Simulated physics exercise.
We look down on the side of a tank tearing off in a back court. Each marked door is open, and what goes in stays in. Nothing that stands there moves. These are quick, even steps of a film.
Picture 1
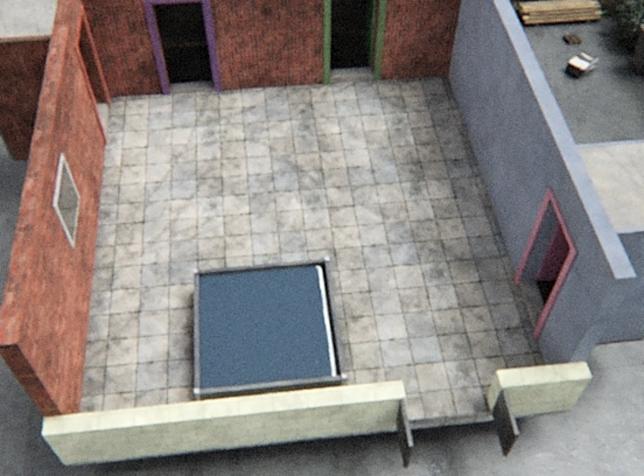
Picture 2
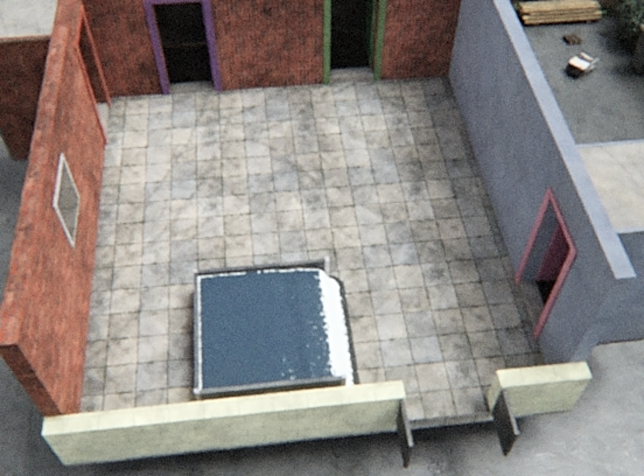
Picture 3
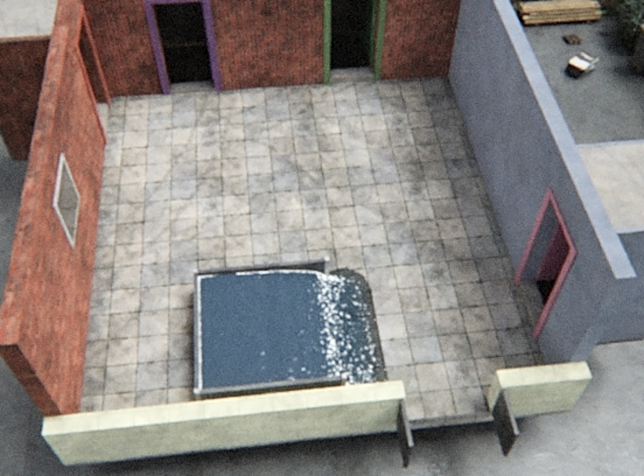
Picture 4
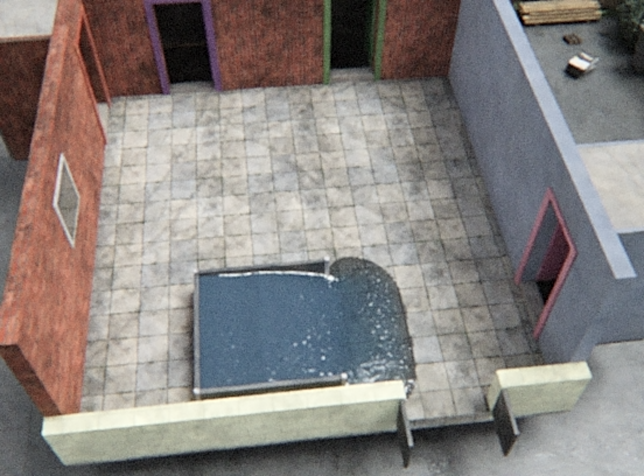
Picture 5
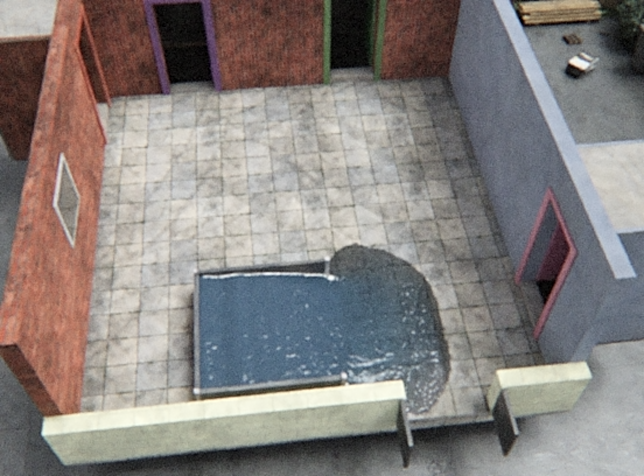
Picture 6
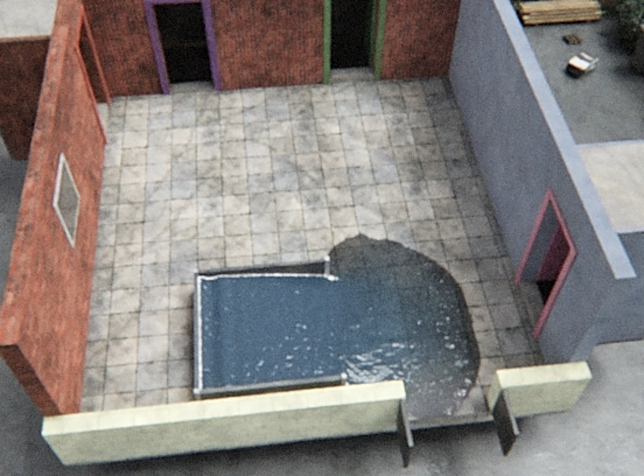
Dark blue water bursts from the right side of a low rectangular tank near the front of a tiled courtyard, seen from high above by a still camera. Red brick walls stand left and behind, with purple and green doorframes, a grey-blue wall with a pink-framed doorway right, and a cream front wall with a gap. The water spreads rightward in a rounded, glinting sheet, then runs through the gap.
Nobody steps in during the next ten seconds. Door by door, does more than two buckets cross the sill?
In the end: The red door stays under that; the green door stays under that; the purple door stays under that; the pink door takes more than that.
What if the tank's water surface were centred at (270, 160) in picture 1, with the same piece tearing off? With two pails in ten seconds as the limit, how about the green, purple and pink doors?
The green one lets less in; the purple one stays under; the pink one holds.
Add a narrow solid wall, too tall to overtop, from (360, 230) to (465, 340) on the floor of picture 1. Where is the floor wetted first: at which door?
First comes the pink-painted one.
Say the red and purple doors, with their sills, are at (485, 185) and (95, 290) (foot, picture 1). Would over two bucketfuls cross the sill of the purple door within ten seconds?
In short: The purple one stays under.
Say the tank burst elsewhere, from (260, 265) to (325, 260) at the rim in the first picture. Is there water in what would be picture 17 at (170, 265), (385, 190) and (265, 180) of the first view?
In turn: Free of water, wet, covered.
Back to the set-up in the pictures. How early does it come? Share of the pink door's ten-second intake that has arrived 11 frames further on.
Some 35 per cent.
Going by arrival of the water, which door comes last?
I say the red door.
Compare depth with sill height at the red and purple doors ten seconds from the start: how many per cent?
In turn 40 and 50 per cent.
A moment on, water covers 20 % of the floor; the red door not reached, the green door not reached, the purple door not reached, the pink door under two buckets in.
Next, water covers 25 % of the floor; the red door not reached, the green door not reached, the purple door not reached, the pink door over two buckets in.
Then, water covers 30 % of the floor; the red door not reached, the green door not reached, the purple door not reached, the pink door far over two buckets in.
Later, water covers 50 % of the floor; the red door not reached, the green door wet at the sill, nothing in, the purple door not reached, the pink door far over two buckets in.
In the end, water covers 65 % of the floor; the red door wet at the sill, nothing in, the green door wet at the sill, nothing in, the purple door wet at the sill, nothing in, the pink door far over two buckets in.
